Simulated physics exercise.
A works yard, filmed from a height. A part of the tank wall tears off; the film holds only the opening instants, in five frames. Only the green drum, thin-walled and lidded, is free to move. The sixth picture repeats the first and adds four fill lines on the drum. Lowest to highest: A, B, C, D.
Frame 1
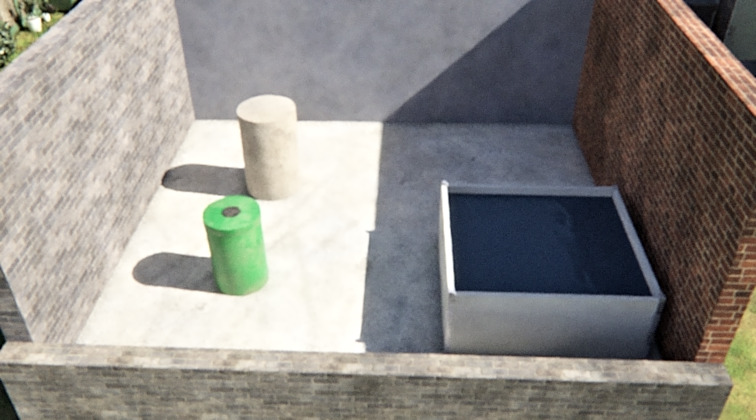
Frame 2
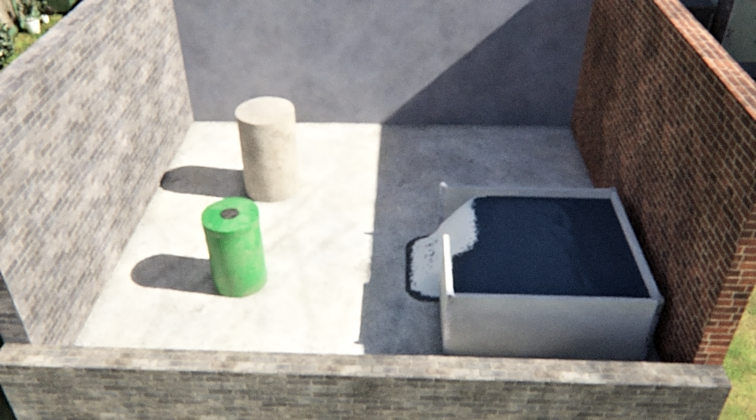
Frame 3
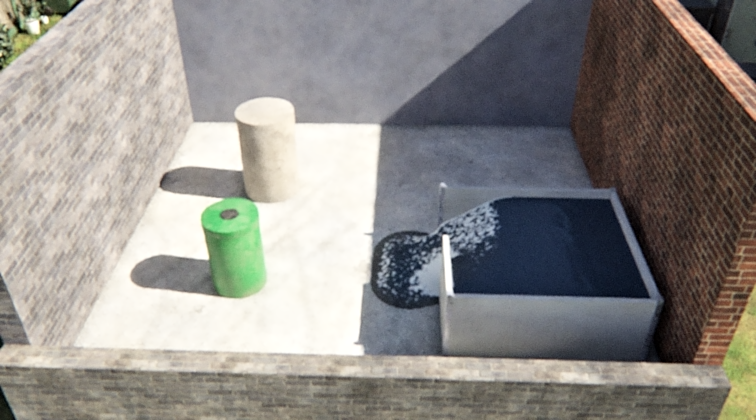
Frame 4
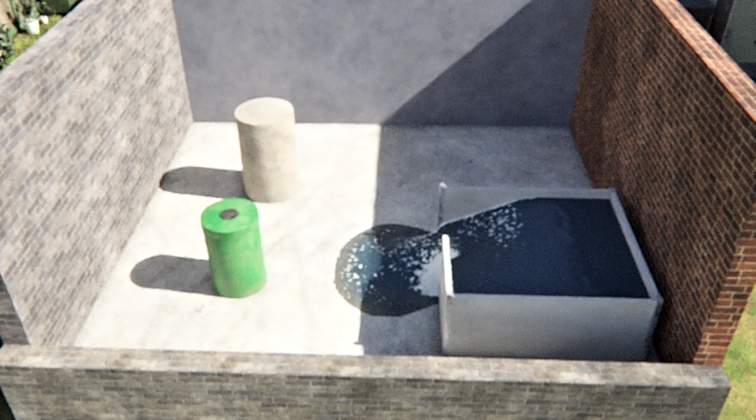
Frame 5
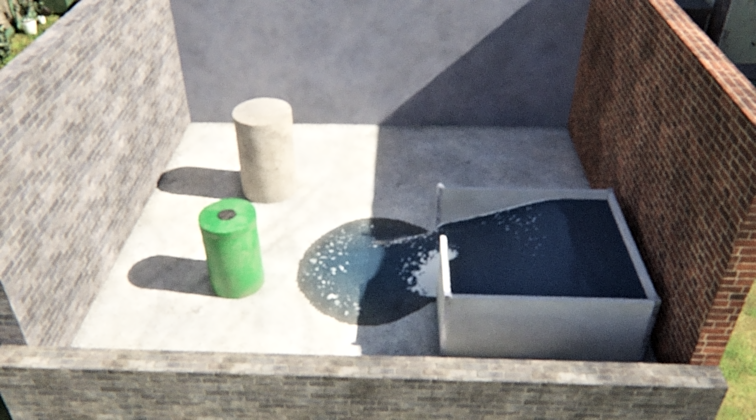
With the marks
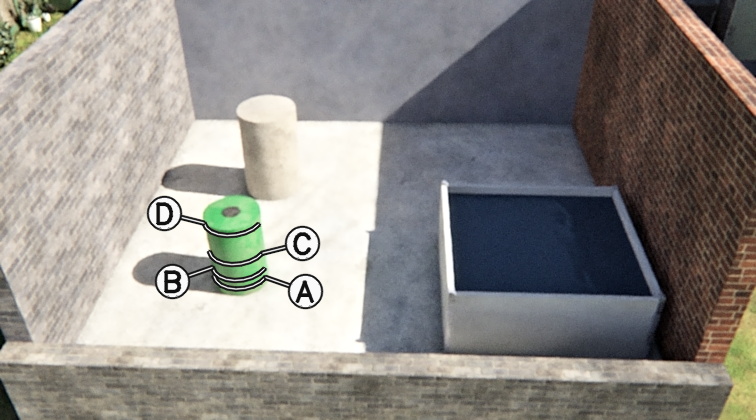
The clip opens on a walled yard seen from above, with a green drum and a beige column on the left and a full tank of dark water on the right. Water pours through the tank's left side and spreads leftward across the floor in a widening, rounded pool, while the drum stays essentially still.
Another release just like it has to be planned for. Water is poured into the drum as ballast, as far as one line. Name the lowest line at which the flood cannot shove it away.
C.
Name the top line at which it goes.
B.
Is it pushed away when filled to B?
Yes, that goes wrong.
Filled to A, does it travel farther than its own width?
Yes.
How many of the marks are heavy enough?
Two of the four.
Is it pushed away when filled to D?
No, that is safe.
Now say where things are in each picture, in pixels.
In the first frame, lid of the green drum at (232, 212); tank full, its middle at (540, 242).
In the second frame, 1 % of the ground wet, in view closest to the drum at (417, 275).
In the third frame, 3 % of the ground wet, in view closest to the drum at (381, 277).
In the fourth frame, 5 % of the ground wet, in view closest to the drum at (345, 276).
In the fifth frame, lid of the green drum at (228, 215); 8 % of the ground wet, in view closest to the drum at (308, 272).
On the marked copy, A at (235, 289); B at (234, 280); C at (231, 264); D at (227, 235); from the bottom up A, B, C, D.
With A, it is pushed about twice its own width away.
With B, it is pushed about its own width away.
With C, it does not move.
With D, it does not move.
